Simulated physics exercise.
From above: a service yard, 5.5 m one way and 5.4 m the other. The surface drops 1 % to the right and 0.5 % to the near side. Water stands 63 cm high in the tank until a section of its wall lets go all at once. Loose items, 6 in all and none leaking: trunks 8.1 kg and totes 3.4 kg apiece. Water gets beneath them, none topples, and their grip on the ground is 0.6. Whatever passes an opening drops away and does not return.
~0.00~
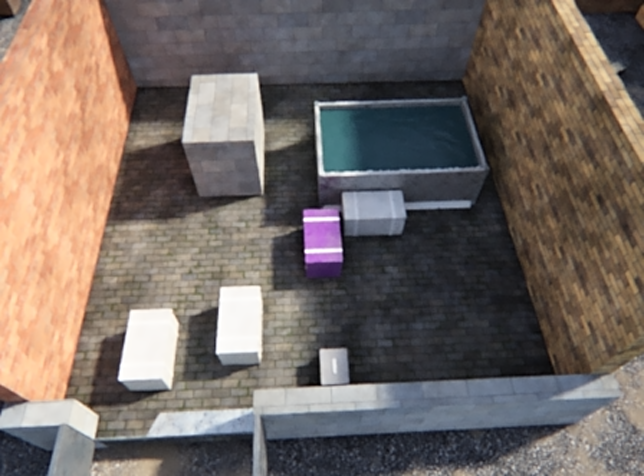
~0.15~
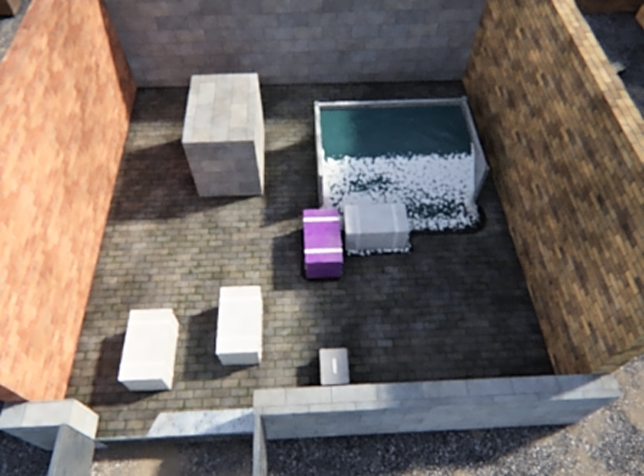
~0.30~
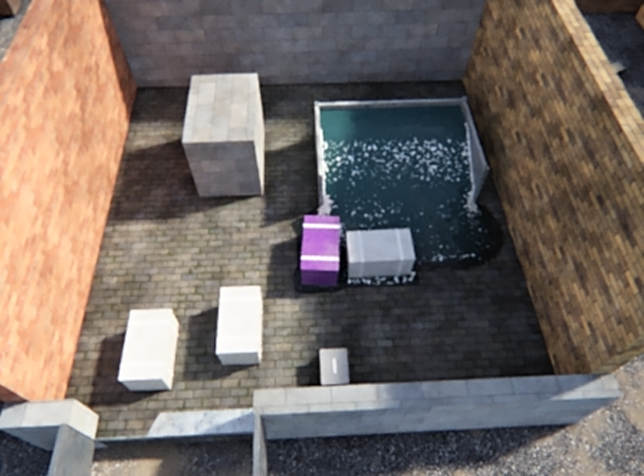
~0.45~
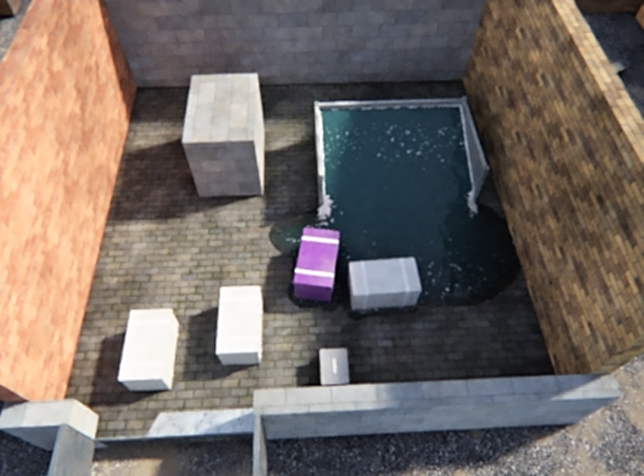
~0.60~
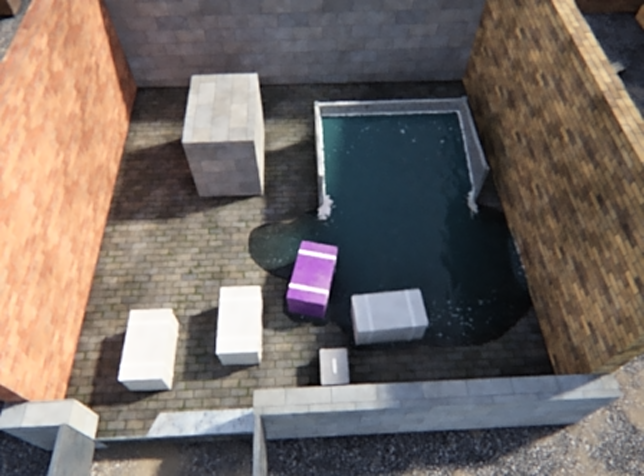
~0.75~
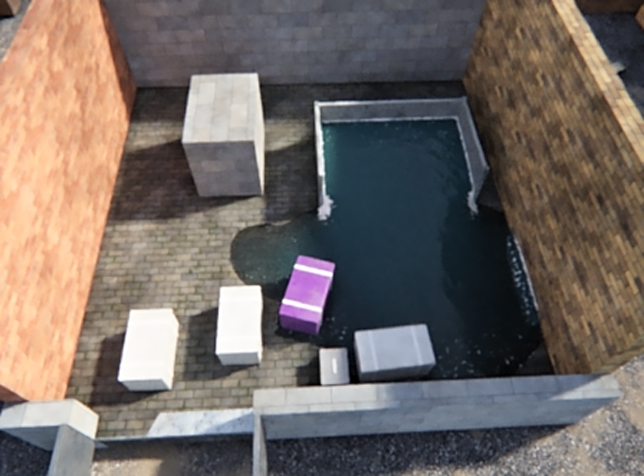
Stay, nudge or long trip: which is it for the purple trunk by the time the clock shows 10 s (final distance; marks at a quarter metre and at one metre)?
The purple trunk travels far.
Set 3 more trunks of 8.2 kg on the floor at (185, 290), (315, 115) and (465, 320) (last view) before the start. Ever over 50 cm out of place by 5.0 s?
In turn: More, under, more.
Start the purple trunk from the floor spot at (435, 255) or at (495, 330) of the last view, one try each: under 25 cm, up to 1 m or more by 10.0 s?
In turn: It gets carried off; it travels far.
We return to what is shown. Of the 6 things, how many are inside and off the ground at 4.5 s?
At that moment 3.
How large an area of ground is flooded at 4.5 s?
Some 21 m2.
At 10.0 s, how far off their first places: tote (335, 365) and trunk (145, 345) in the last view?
In that order: Gone out, washed out.
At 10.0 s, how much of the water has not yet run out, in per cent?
Some 82 per cent remains.
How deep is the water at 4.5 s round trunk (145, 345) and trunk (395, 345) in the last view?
Roughly 13 and 5 cm.
After 2.0 s the purple trunk is near (225, 357), 1.9 m from its start, afloat; 0 of 6 are out; 3 afloat.
After 4.5 s the purple trunk has gone out; 2 of 6 are out; 3 afloat.
After 7.0 s the purple trunk has gone out; 3 of 6 are out; 2 afloat.
After 10.0 s the purple trunk has gone out; 5 of 6 are out; 1 afloat.
